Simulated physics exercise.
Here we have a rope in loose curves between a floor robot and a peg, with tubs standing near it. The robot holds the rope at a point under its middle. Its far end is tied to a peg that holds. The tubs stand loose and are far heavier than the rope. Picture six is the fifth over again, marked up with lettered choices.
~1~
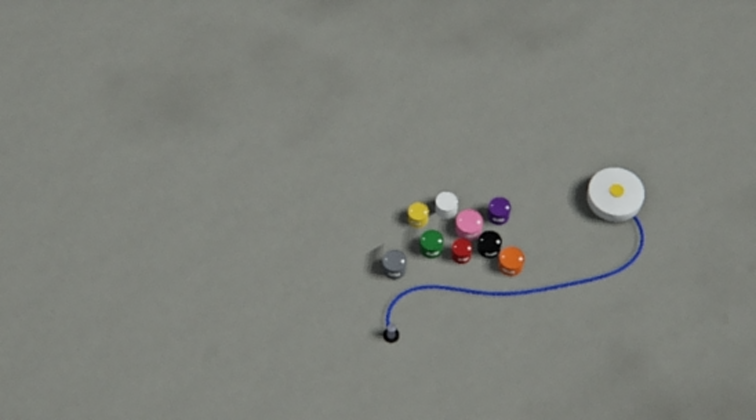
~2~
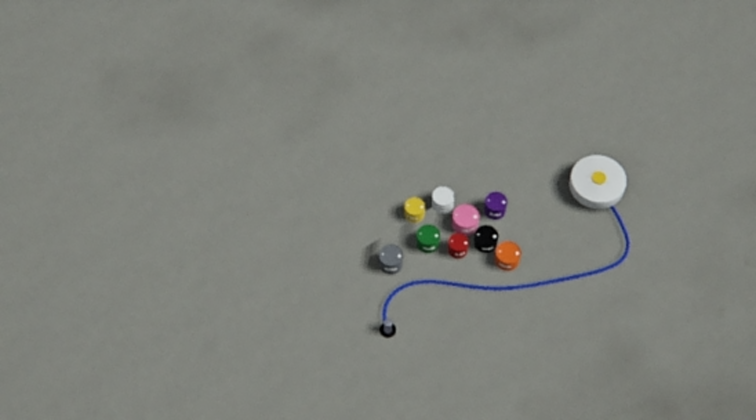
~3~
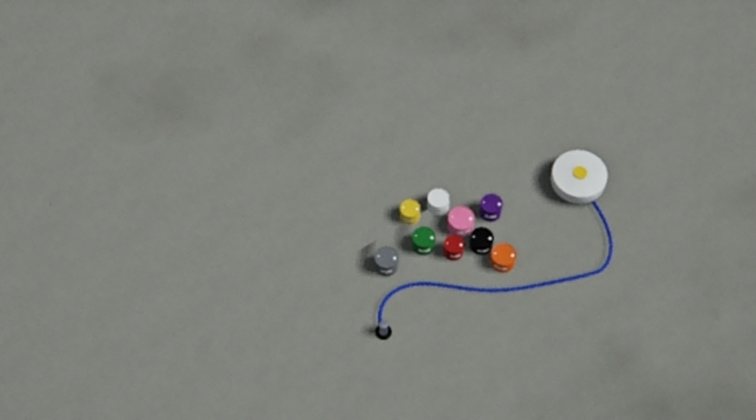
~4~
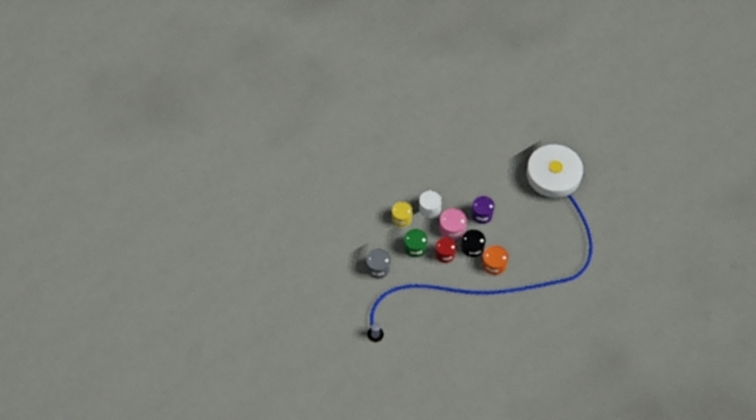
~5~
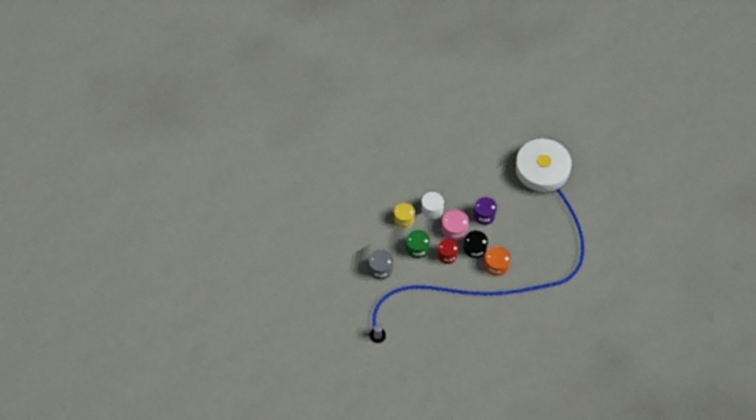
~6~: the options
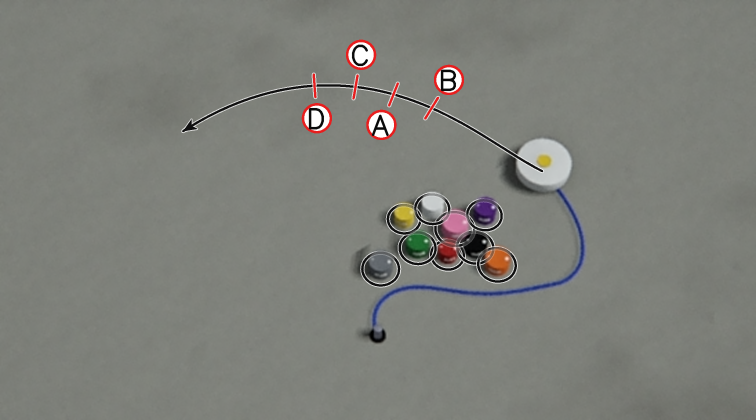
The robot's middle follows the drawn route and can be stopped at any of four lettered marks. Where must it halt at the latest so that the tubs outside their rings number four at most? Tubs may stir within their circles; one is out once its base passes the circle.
Stop at A.
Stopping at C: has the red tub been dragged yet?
By then, yes.
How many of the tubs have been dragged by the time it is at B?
The count is none.
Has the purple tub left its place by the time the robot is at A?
Yes.
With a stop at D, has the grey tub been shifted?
By then, no.
On the marked copy, A at (393, 94); B at (432, 108); C at (356, 87); D at (315, 86); the route from (542, 171) via (364, 88) to (183, 131).
Taking A. A third of the way, robot (492, 136).
Two thirds of the way, robot (440, 106).
When it is over, robot (394, 89); black tub (469, 238); pink tub (450, 222); purple tub (472, 213); orange tub (479, 258); three over the rings.
As for the rest, B is within the limit but short; C has five over the rings; D has eight over the rings.
